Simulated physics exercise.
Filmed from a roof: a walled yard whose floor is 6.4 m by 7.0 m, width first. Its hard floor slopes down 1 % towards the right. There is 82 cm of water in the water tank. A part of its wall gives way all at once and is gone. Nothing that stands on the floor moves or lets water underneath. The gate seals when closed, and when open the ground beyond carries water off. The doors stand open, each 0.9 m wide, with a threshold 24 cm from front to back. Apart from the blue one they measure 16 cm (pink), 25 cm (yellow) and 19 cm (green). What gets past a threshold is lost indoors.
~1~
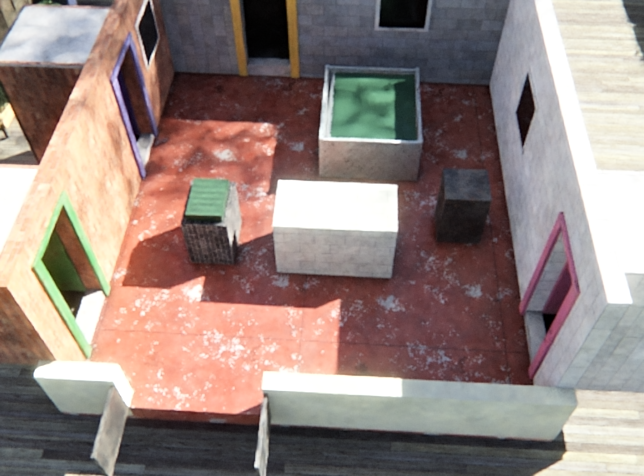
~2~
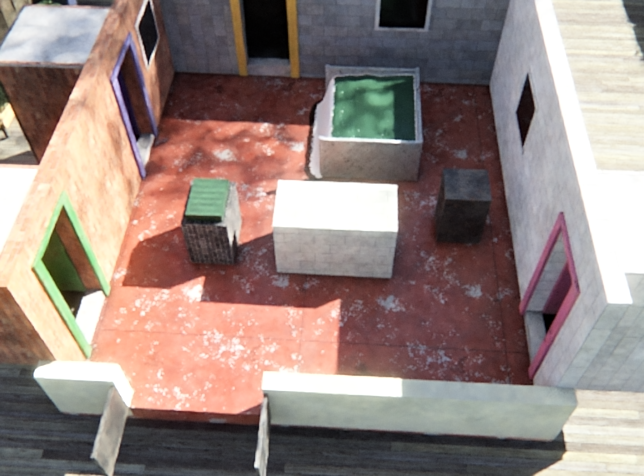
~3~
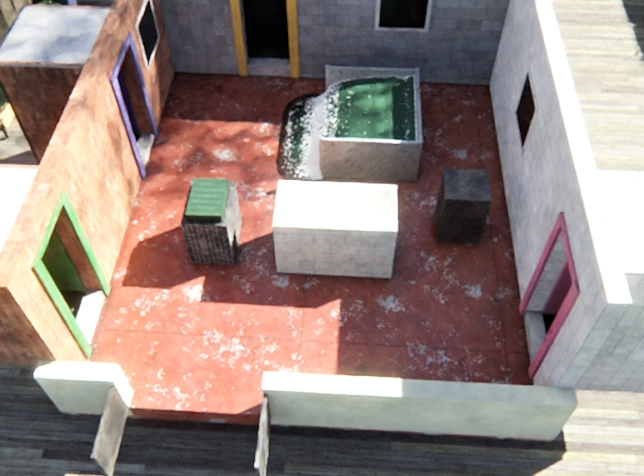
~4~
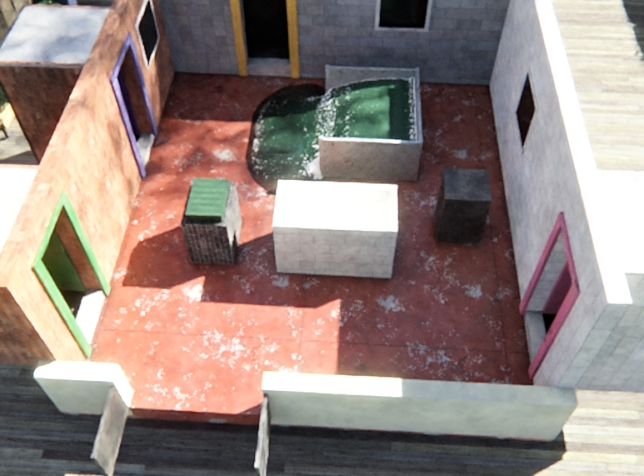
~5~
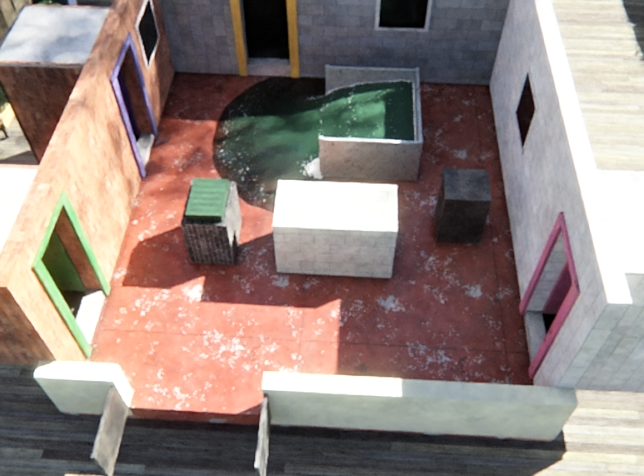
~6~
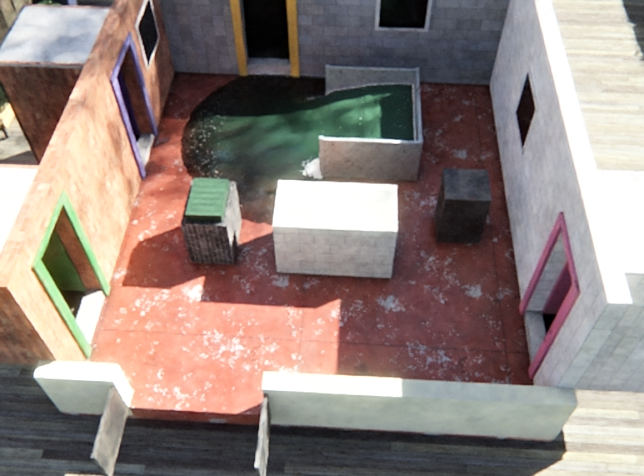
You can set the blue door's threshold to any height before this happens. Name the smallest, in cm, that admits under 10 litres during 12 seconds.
Some 33 cm above the ground.
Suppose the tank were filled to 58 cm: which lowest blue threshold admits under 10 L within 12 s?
About 21 cm.
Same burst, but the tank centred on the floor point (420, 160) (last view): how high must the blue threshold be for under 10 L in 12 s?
Some 28 cm.
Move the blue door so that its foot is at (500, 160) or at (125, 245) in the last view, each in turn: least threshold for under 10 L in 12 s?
Roughly 7.0 and 12.5 cm.
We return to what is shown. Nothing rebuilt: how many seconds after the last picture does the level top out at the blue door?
At about 1.0 s.
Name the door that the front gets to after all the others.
The pink one.
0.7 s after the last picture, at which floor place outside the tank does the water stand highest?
Around (174, 76).
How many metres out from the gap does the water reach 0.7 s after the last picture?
About 4.0 m.
Then, 0.7 s after the last picture water covers 30 % of the floor, deepest (46 cm) near (174, 76); 26 cm at the blue door, 57 litres in over its 11 cm threshold.
Then, 2.3 s after the last picture water covers 40 % of the floor, deepest (24 cm) near (144, 173); 22 cm at the blue door, 229 litres in over its 11 cm threshold.
Then, 11.3 s after the last picture water covers 95 % of the floor, deepest (9 cm) near (466, 410); 1 cm at the blue door, 260 litres in over its 11 cm threshold.
At the blue door as built, the water peaked near 34 cm, 1.1 s after the last picture.
With a threshold of 30 cm, 19 litres would have come in within the 12 s; with 40.5 cm, 0 litres. So under 10 litres takes about 33 cm.
